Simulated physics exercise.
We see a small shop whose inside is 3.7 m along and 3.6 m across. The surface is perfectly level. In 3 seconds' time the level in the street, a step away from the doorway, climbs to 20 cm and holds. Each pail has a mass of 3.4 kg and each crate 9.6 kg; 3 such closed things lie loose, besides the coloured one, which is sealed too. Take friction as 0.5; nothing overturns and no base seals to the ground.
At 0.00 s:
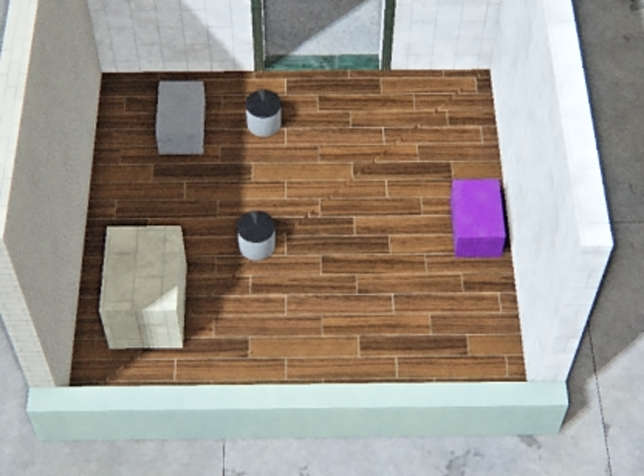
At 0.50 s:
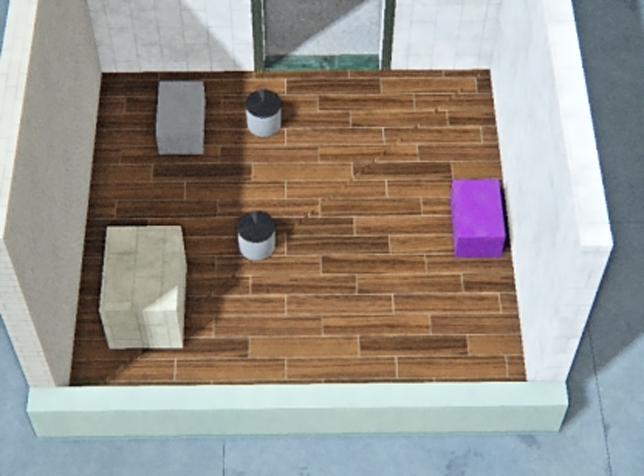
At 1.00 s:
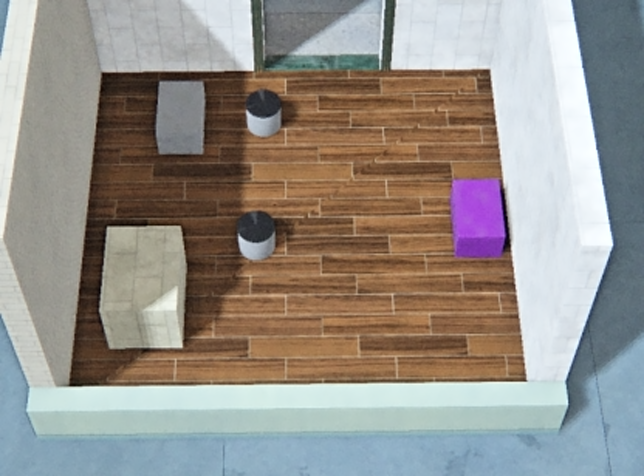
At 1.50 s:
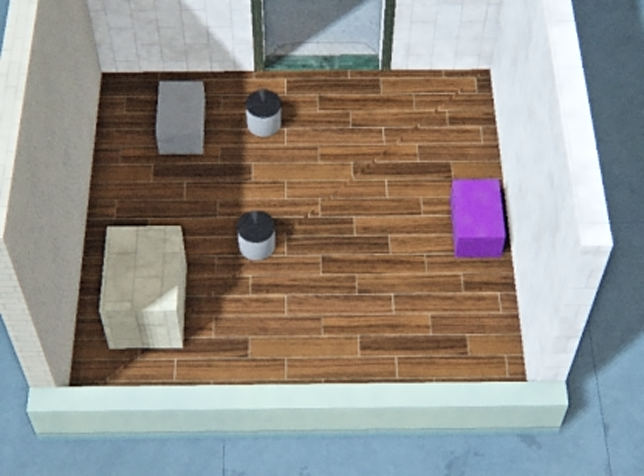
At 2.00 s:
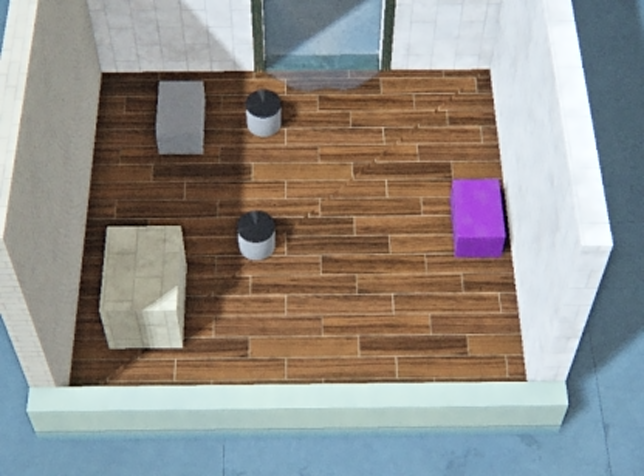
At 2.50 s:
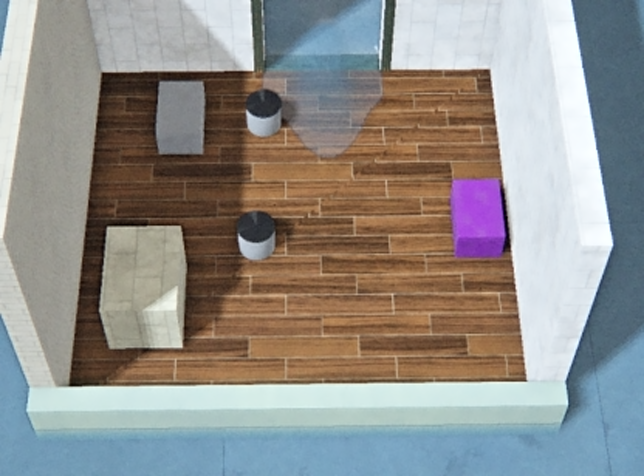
In a small shop, water slips through the doorway onto the floor while everything stays still.
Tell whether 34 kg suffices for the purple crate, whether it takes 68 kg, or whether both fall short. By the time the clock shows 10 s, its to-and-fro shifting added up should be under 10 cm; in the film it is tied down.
34 kg suffices.
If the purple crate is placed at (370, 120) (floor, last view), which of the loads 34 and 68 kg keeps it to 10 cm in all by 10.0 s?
Result: Both pass.
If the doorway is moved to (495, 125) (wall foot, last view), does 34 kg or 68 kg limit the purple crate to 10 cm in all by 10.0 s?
Okay, so the light mass does it.
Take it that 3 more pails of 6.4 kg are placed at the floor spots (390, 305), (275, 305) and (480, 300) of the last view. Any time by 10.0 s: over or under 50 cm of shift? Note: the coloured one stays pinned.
Above the mark, above the mark, above the mark.
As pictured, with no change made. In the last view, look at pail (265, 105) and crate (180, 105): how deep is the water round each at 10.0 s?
I'd estimate 7 cm for the first and 4 cm for the second.
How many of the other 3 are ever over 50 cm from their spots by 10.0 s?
Count: 2.
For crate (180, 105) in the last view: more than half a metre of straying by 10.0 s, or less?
I'd say it falls below.
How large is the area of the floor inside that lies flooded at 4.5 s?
My estimate is roughly 8.5 m2.
After 3.5 s the purple crate would be 0 cm from its start with 34 kg and 0 cm from its start with 68 kg; 0 cm of water round it then.
After 4.5 s the purple crate would be 0 cm from its start with 34 kg and 0 cm from its start with 68 kg; 4 cm of water round it then.
After 7.0 s the purple crate would be 0 cm from its start with 34 kg and 0 cm from its start with 68 kg; 7 cm of water round it then.
After 10.0 s the purple crate would be 0 cm from its start with 34 kg and 0 cm from its start with 68 kg; 10 cm of water round it then.
